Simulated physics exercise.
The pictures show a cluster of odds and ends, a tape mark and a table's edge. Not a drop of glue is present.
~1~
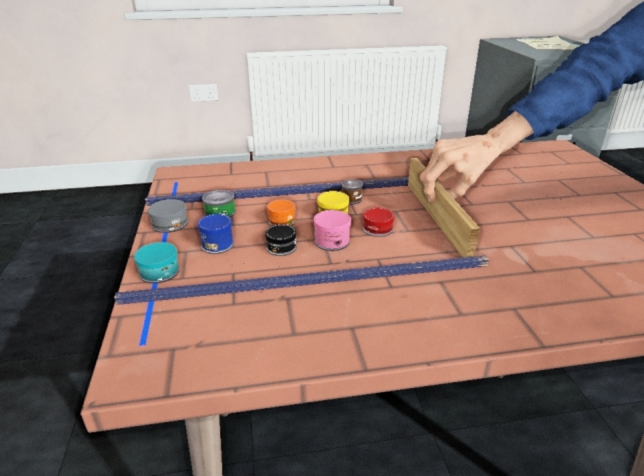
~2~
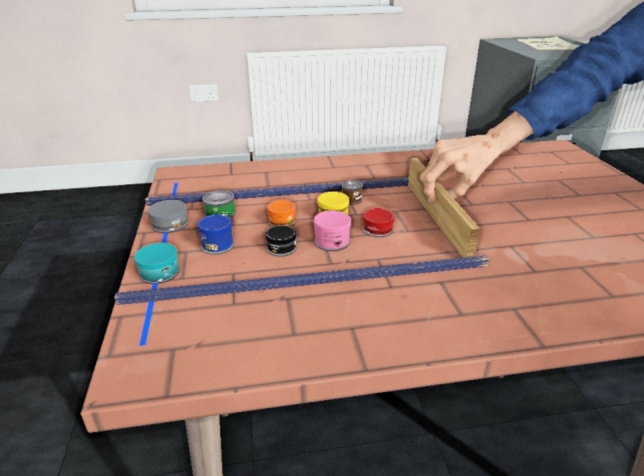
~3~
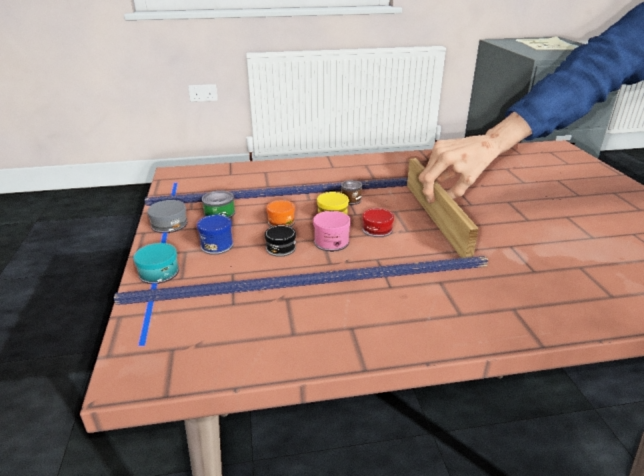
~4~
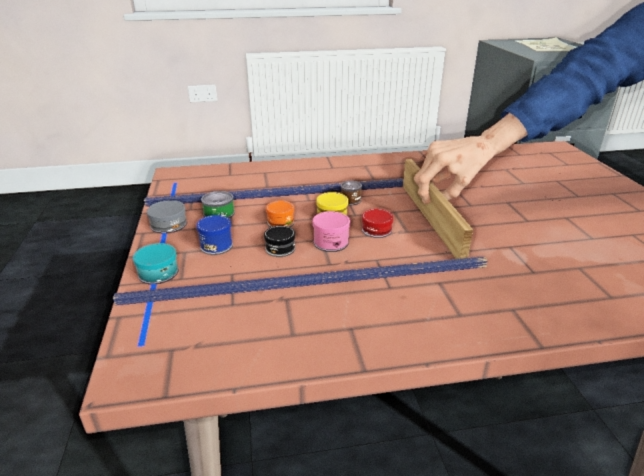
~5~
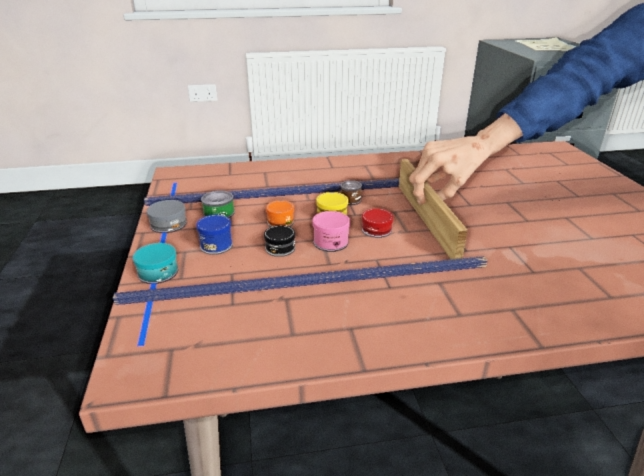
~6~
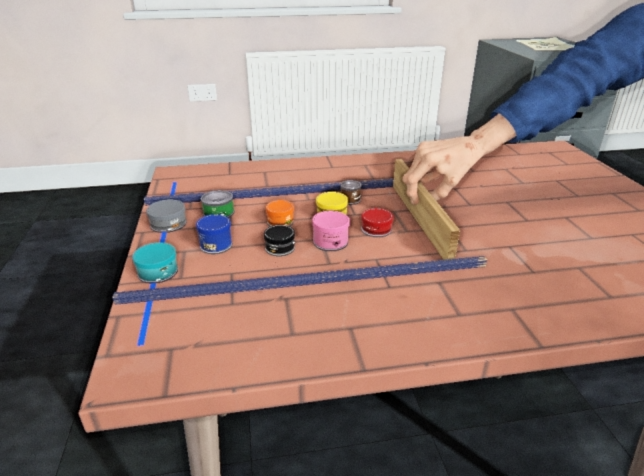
A hand slides a wooden board slightly left across the table toward the colourful pots.
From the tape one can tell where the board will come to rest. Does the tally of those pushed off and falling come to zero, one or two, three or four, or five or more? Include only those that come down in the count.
Well, what drops off the end works out to five or more of them.
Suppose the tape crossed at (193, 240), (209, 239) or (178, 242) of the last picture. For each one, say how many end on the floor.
Taken one after another, the numbers are 1, 0 and 3.
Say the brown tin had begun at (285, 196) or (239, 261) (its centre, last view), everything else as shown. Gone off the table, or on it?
First: Safe; second: Safe.
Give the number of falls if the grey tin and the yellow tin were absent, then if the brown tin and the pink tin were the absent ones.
The number fallen is 4, and in the other try 3.
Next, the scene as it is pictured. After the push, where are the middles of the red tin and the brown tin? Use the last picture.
Around (144, 239) and around (157, 203).
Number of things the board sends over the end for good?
The number is 6.
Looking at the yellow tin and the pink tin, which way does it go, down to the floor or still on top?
The yellow tin stays put, and the pink tin stays put.
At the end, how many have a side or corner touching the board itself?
It adds up to 4.
Soon after, none off yet; turquoise pot at rest near (156, 263); grey tin at rest near (167, 216); blue tin at rest near (215, 234).
Then, none off yet; turquoise pot at rest near (156, 263); grey tin at rest near (167, 216); blue tin moved a little near (203, 233).
Further on, none off yet; turquoise pot moved a little near (139, 269); grey tin moved about its own width near (141, 215); blue tin moved well along near (149, 234).
At rest, the number that fall off is five or more; fallen, orange pot, black pot, green tin, blue tin, grey tin and turquoise pot.
